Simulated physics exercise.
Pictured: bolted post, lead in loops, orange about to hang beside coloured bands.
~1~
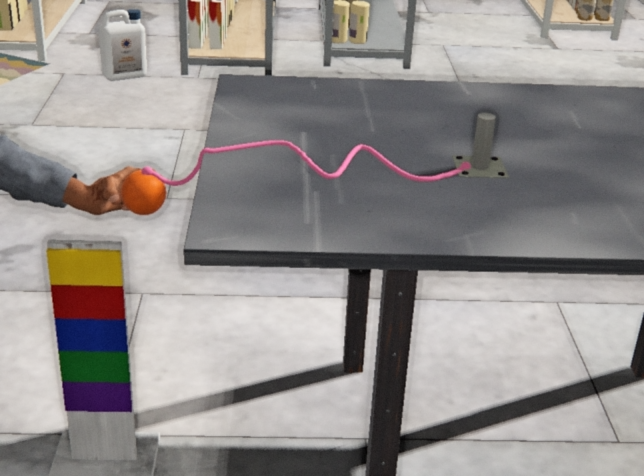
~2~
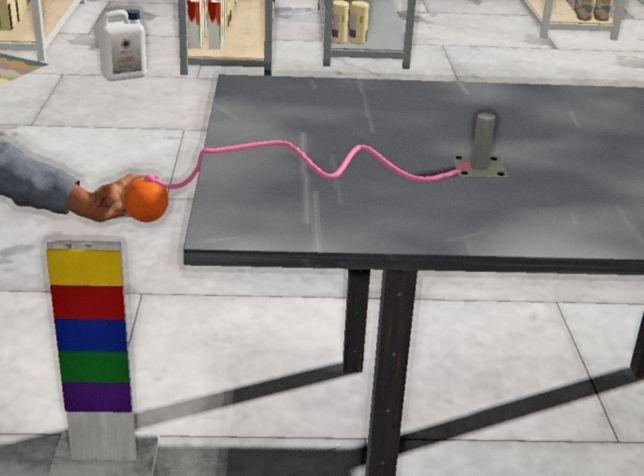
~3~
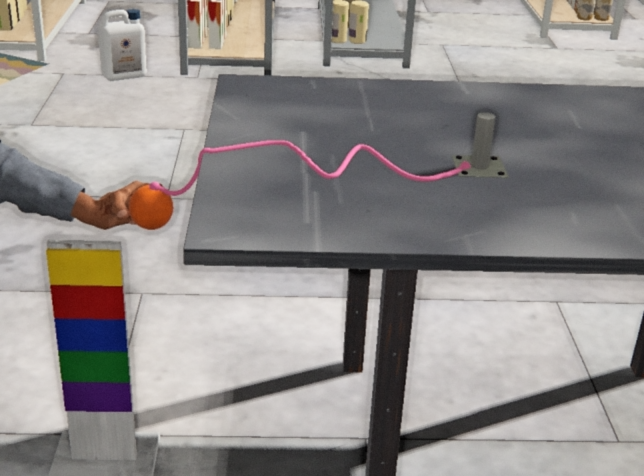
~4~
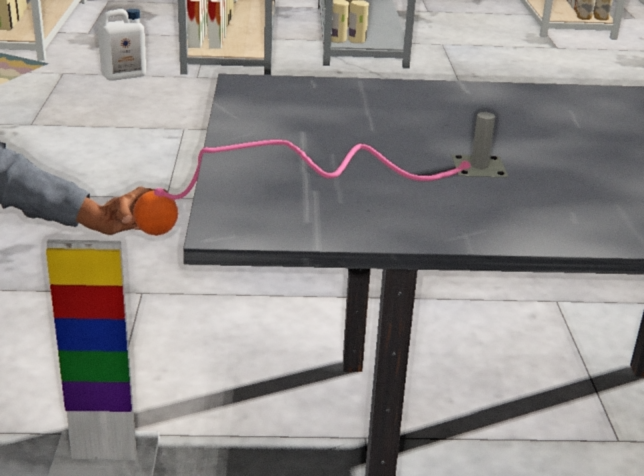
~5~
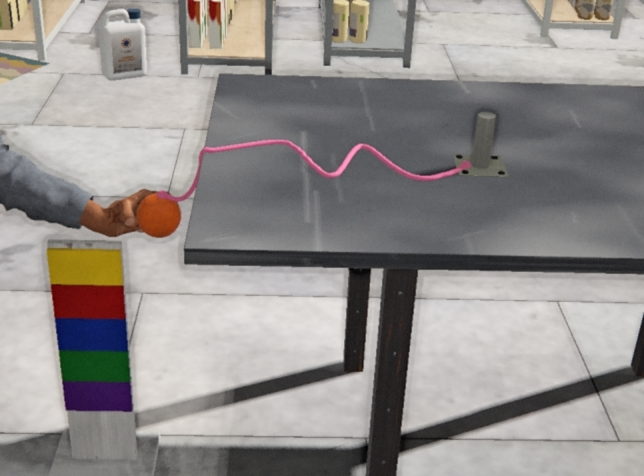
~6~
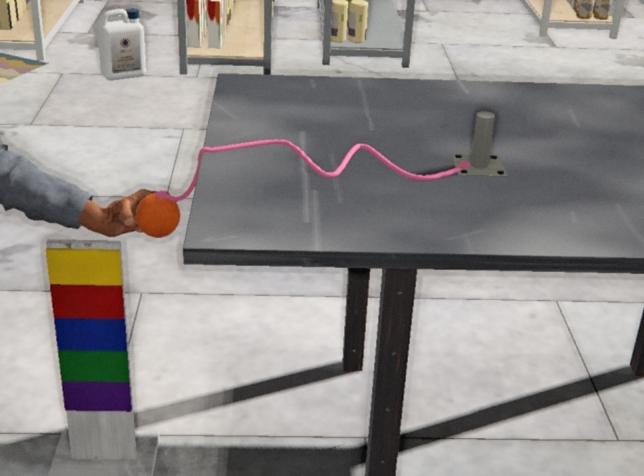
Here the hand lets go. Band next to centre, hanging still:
Green.
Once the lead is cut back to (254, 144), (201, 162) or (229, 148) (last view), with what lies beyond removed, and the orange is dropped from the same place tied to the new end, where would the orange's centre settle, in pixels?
I'd put it around (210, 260) for the first cut, (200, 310) for the second and (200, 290) for the third.
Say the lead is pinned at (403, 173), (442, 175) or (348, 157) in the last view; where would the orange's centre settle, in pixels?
First try (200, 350), second try (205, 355), third try (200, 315).
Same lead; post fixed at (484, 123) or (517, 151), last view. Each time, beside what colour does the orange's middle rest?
Try one - blue; try two - blue.
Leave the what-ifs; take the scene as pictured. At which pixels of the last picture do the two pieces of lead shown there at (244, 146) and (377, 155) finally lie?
Roughly at (206, 249), and the other roughly at (337, 159).
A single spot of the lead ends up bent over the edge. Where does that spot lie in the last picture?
Around (312, 165).
Soon after, orange near (171, 342); level with blue.
After that, orange near (235, 359); level with green.
And then, orange near (190, 361); level with green.
In the end, orange near (208, 362); level with green. Its middle rests at the green band.
